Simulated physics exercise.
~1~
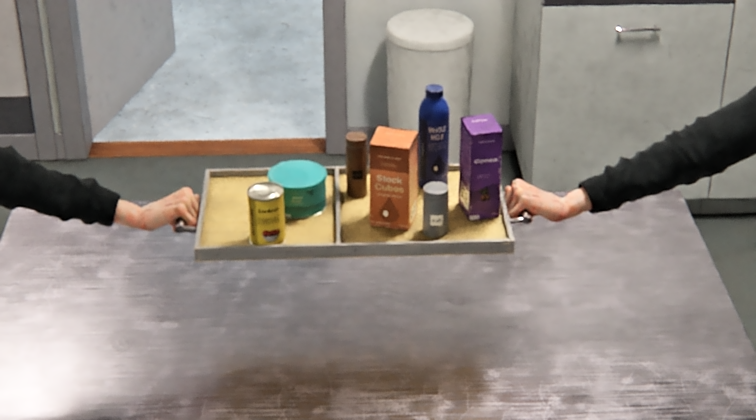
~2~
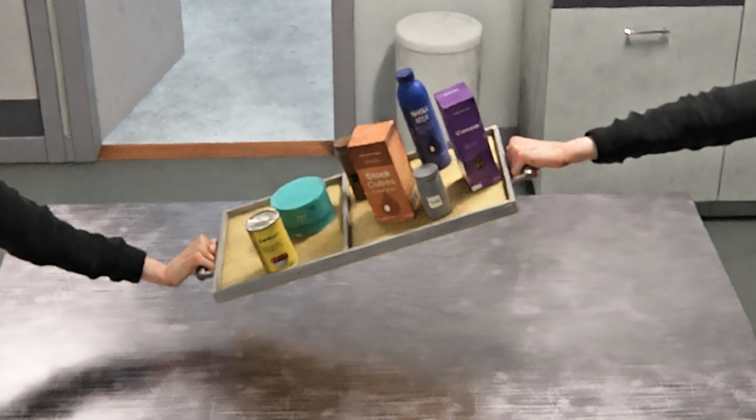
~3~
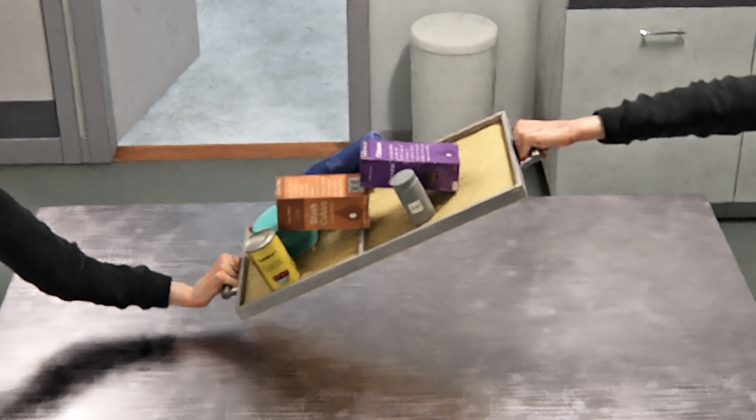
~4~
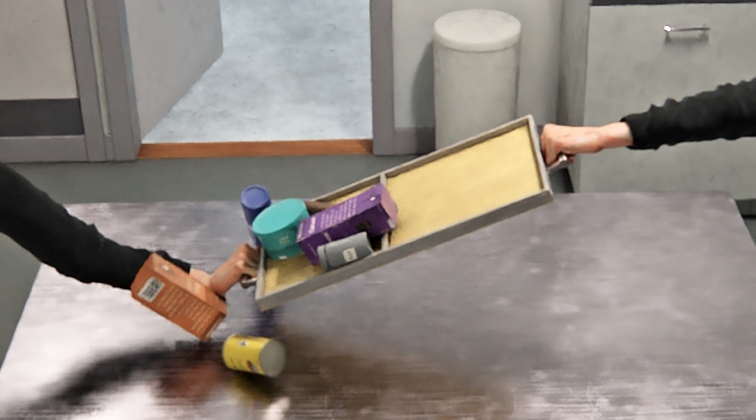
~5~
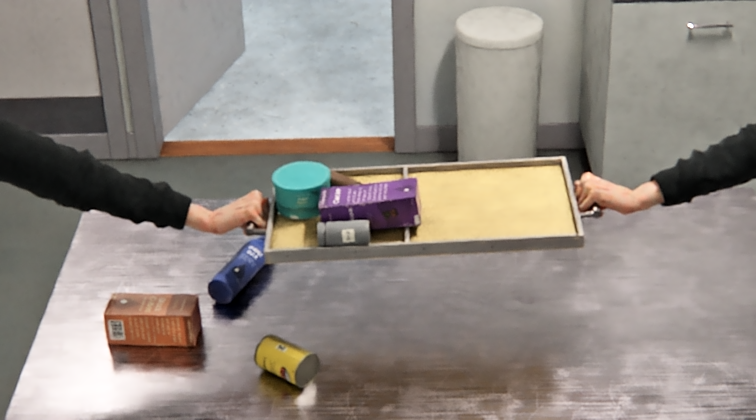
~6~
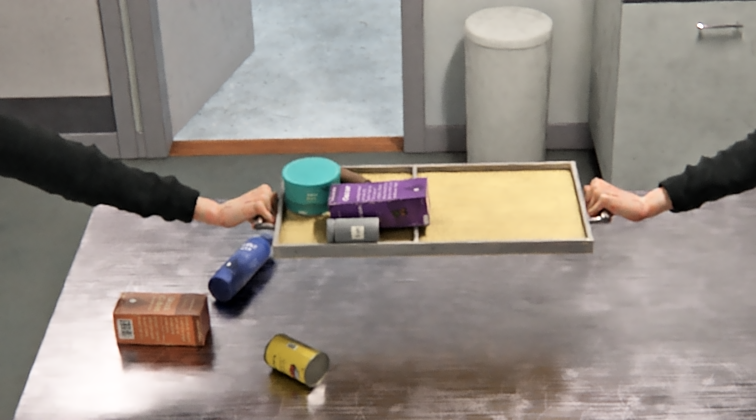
Two hands tilt a tray left, spilling a carton, bottle and tin, then level it.
